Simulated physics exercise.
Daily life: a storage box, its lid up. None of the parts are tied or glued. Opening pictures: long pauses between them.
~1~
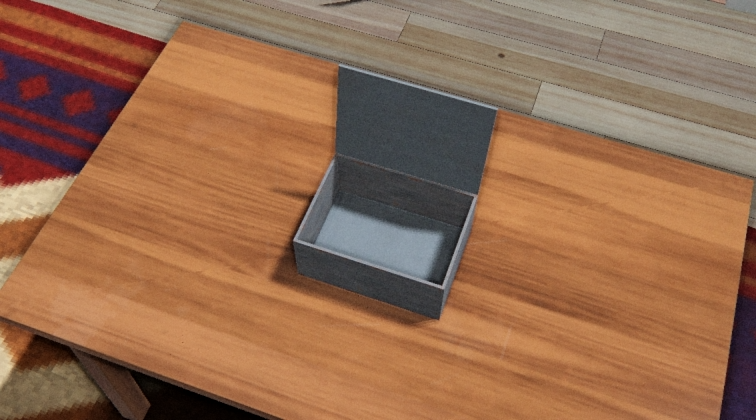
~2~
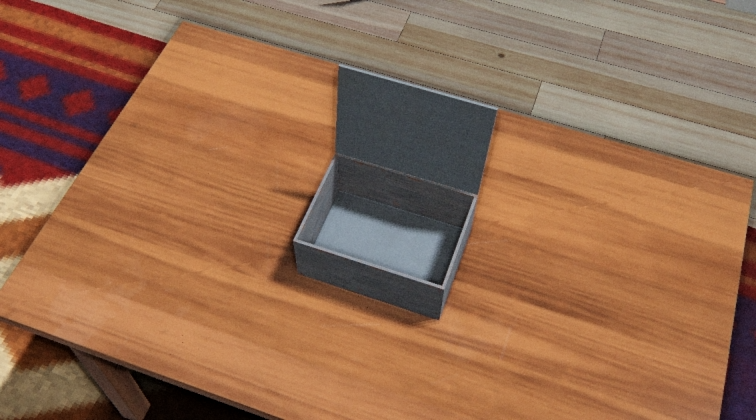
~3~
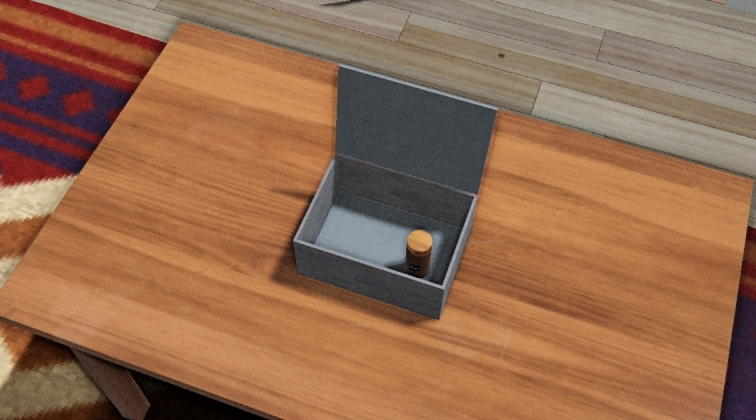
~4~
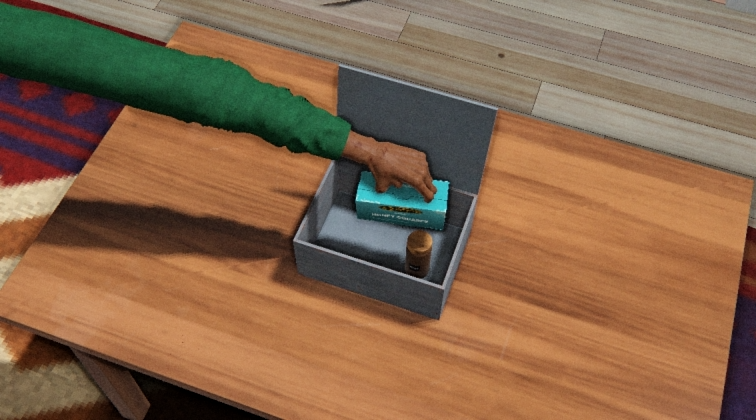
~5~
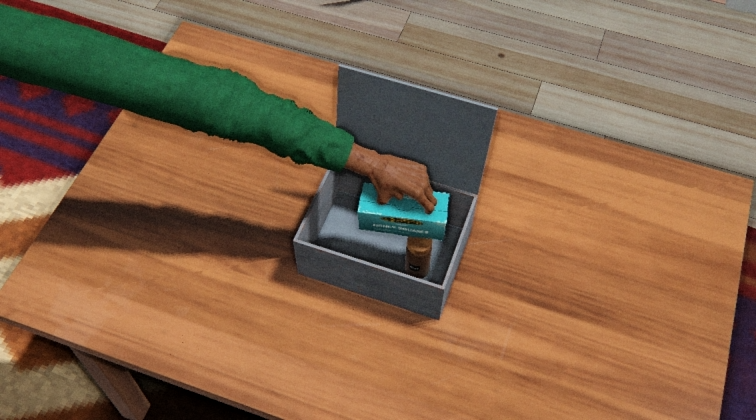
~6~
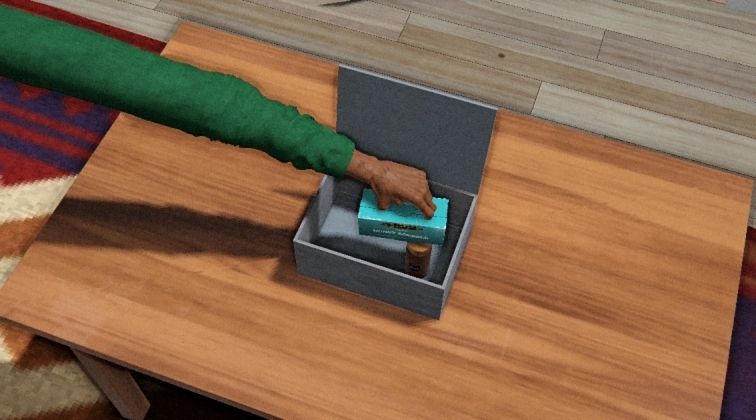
An open grey box gains a brown shaker, then a hand lowers in a turquoise carton.
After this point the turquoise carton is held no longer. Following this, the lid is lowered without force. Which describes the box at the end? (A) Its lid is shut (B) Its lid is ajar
A, its lid is shut.
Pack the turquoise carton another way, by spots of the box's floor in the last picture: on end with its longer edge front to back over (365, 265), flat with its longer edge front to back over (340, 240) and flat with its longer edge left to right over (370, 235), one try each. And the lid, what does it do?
Lid, in order: Held open, fully down, fully down.
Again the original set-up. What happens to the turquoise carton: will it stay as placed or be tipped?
It ends up tilted.
Then, 0.60 s past the last view, turquoise carton on its side near (392, 210).
Then, 1.30 s past the last view, lid 87° above the rim; turquoise carton on its side near (414, 241); brown shaker rocked 29° from its first pose.
Then, 1.70 s past the last view, lid 53° above the rim; turquoise carton on its side near (414, 241); brown shaker rocked 33° from its first pose.
Then, 2.00 s past the last view, lid shut; turquoise carton on its side near (414, 241); brown shaker rocked 32° from its first pose.
Finally, lid shut; down or leaning hard in the box, turquoise carton; moved from the start, brown shaker. Final places as the last picture's camera would see them, turquoise carton near (414, 241).
